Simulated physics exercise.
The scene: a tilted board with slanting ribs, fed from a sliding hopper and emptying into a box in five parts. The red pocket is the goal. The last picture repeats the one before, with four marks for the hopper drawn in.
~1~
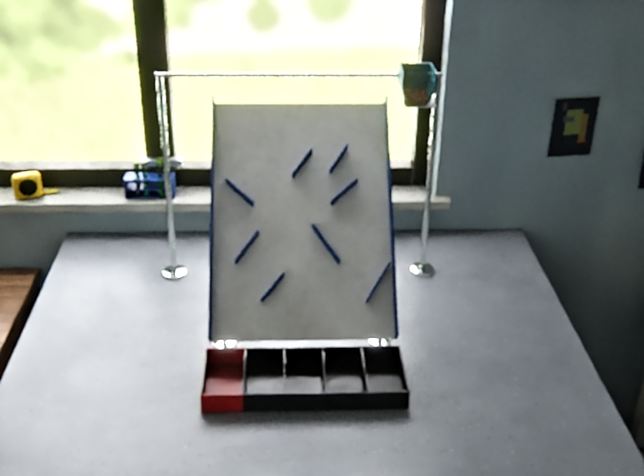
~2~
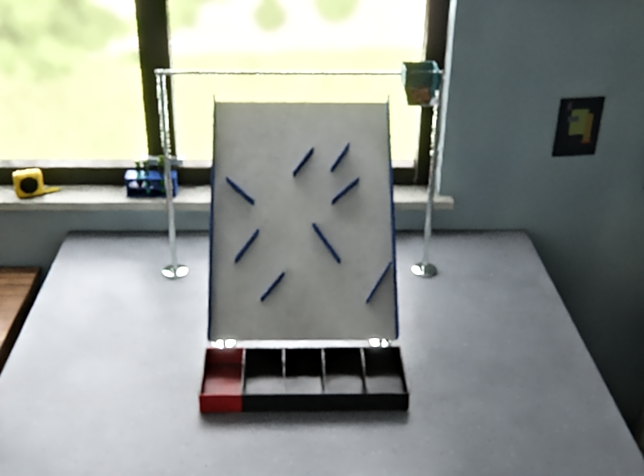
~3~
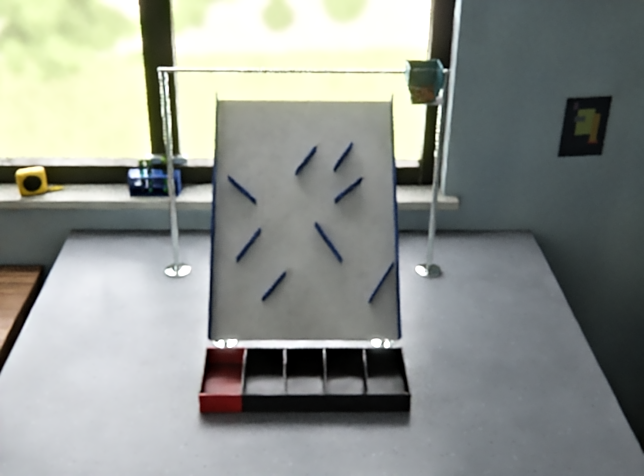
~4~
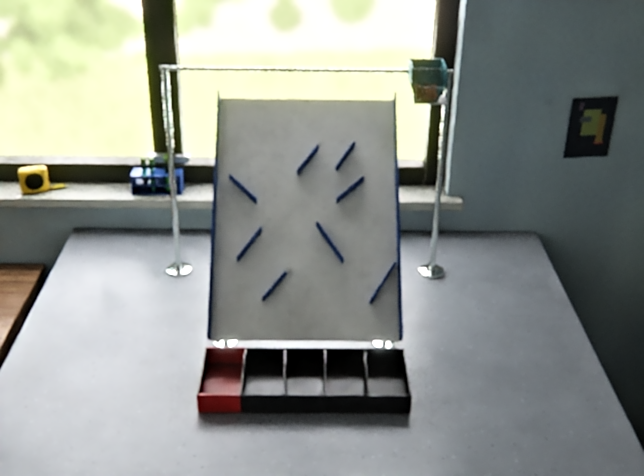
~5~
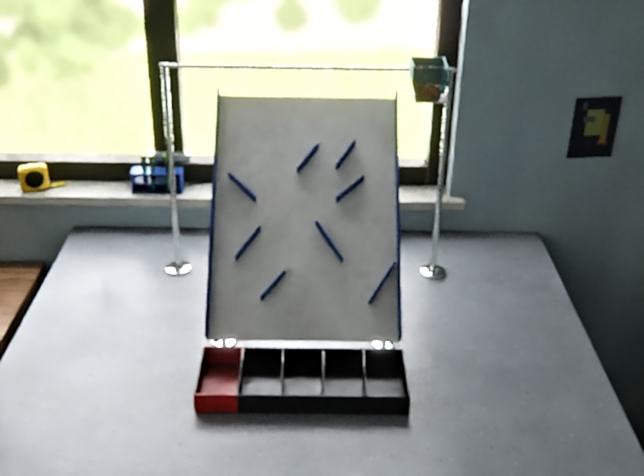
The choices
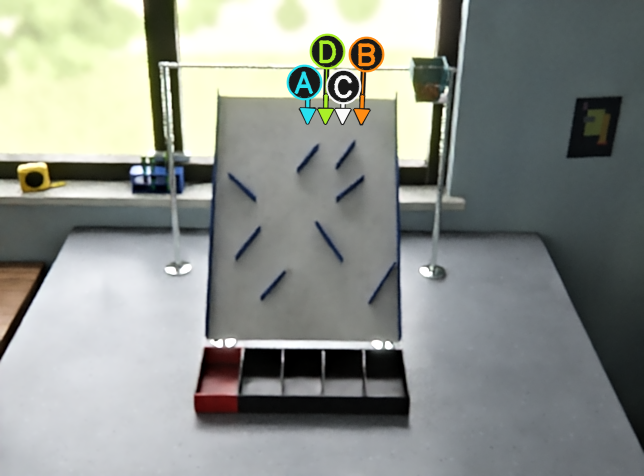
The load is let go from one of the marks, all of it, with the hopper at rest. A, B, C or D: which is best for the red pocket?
Take A.
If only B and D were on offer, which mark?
D it is.
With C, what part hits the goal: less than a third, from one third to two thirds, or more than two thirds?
Mark C gives less than a third.
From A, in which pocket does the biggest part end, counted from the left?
It is the first one.
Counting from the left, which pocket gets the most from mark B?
It is the fourth one.
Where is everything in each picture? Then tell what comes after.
In the first frame, hopper near (415, 95), clay pellets, door shut.
In the second frame, ribs (294, 172) to (313, 147), (332, 168) to (349, 143), (226, 177) to (253, 201).
In the third frame, ribs (335, 199) to (362, 177), (236, 259) to (260, 228), (315, 222) to (342, 260).
In the fourth frame, ribs (262, 298) to (286, 271), (371, 301) to (395, 263).
In the fifth frame, red pocket near (216, 402), number 1 of 5 from the left.
On the marked copy, mark A meets the board at (307, 118); mark B meets the board at (361, 118); mark C meets the board at (342, 118); mark D meets the board at (325, 118).
With A, the bulk in the red pocket, close to a quarter in other pockets.
With B, a small share in the red pocket, the bulk in other pockets, only a few held on the board.
With C, a small share in the red pocket, the bulk in other pockets.
With D, close to a quarter in the red pocket, the bulk in other pockets.
